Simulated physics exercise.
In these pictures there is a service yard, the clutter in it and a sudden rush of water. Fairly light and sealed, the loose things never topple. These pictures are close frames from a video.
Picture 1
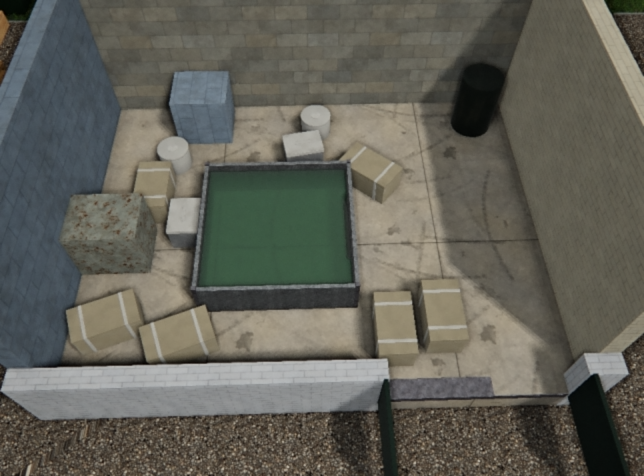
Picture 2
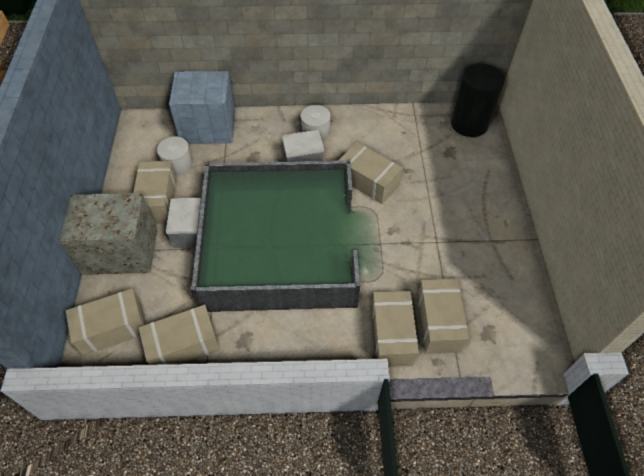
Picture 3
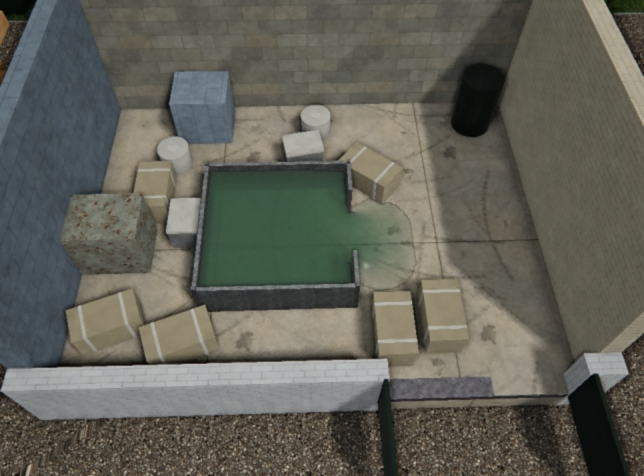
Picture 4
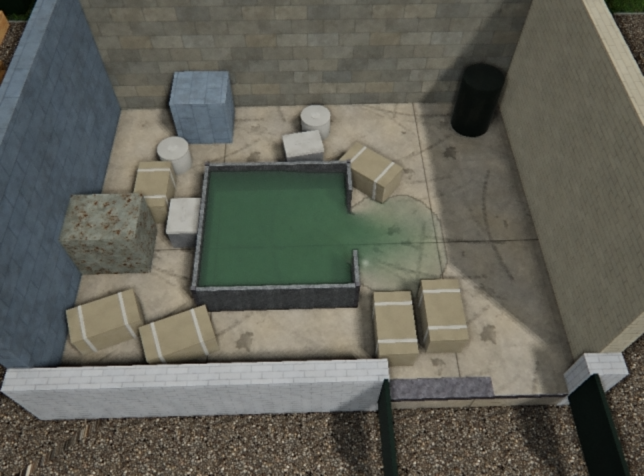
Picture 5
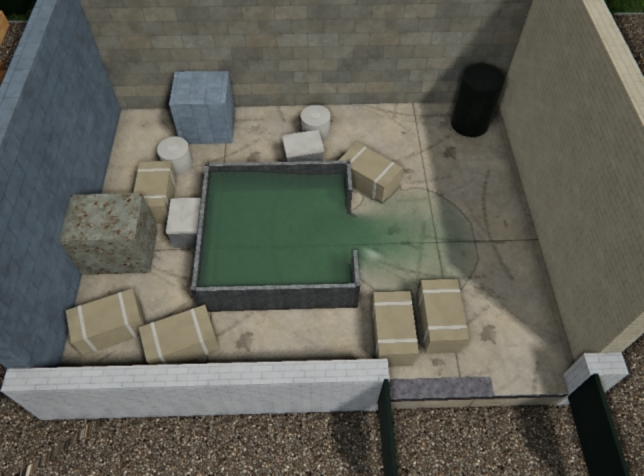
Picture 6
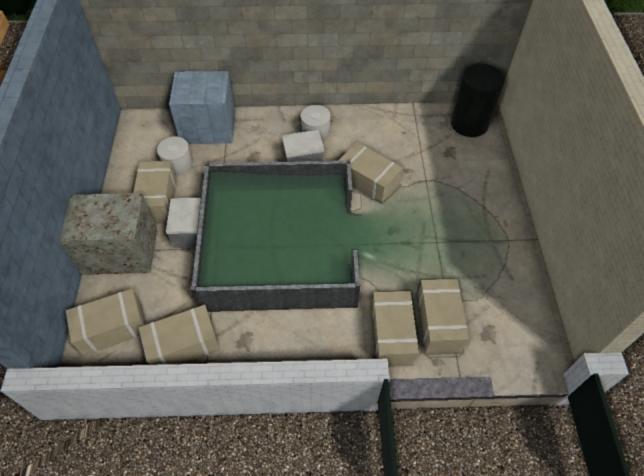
The video shows a walled yard with cardboard boxes, blocks and cylinders around a square tank of green water. A gap appears in the tank's right side, and water spreads rightward across the paved floor while the surrounding objects stay still.
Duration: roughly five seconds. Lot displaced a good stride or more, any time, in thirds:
Fewer than a third of the things get pushed well away.
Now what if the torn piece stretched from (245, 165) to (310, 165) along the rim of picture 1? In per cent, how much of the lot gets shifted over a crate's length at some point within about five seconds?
I make it 30 per cent.
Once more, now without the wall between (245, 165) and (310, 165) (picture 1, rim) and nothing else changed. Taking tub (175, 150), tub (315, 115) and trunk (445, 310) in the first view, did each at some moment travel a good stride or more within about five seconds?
One after another: Goes the distance, then goes the distance, then never gets that far.
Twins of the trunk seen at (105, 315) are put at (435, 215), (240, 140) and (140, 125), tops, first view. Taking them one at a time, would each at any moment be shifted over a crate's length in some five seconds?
Listed in sequence, the answers are displaced a stride, remains nearby and remains nearby.
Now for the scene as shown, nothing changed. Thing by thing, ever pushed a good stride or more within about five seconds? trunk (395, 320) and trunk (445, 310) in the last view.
In the order asked: A lesser distance, then over that mark.
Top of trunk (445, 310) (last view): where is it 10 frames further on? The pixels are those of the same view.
Roughly at pixel (481, 350).
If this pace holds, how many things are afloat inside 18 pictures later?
The total is 0.
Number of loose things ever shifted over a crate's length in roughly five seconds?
That gives 2.
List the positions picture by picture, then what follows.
The first frame shows a trunk at (103, 315) rests on the ground; a chest at (303, 142) rests on the ground; 0 of 10 have shifted.
The second frame shows a trunk at (103, 315), on the bottom; a chest at (303, 142) rests on the ground; 0 of 10 have shifted.
The third frame shows a trunk at (103, 315), on the bottom; a chest at (303, 142) rests on the ground; 0 of 10 have shifted.
The fourth frame shows a trunk at (103, 315), on the bottom; a chest at (303, 142), on the bottom; 0 of 10 have shifted.
The fifth frame shows a trunk at (103, 315), on the bottom; a chest at (303, 142), on the bottom; 0 of 10 have shifted.
The sixth frame shows a trunk at (103, 315) rests on the ground; a chest at (303, 142), on the bottom; 0 of 10 have shifted.
A moment on, 0 of 10 are well off their spots; 0 afloat.
Next, 1 of 10 are well off their spots; 0 afloat.
Later, 1 of 10 are well off their spots; 0 afloat.
In the end, 2 of 10 are well off their spots, and 2 have been at some point; 0 afloat.
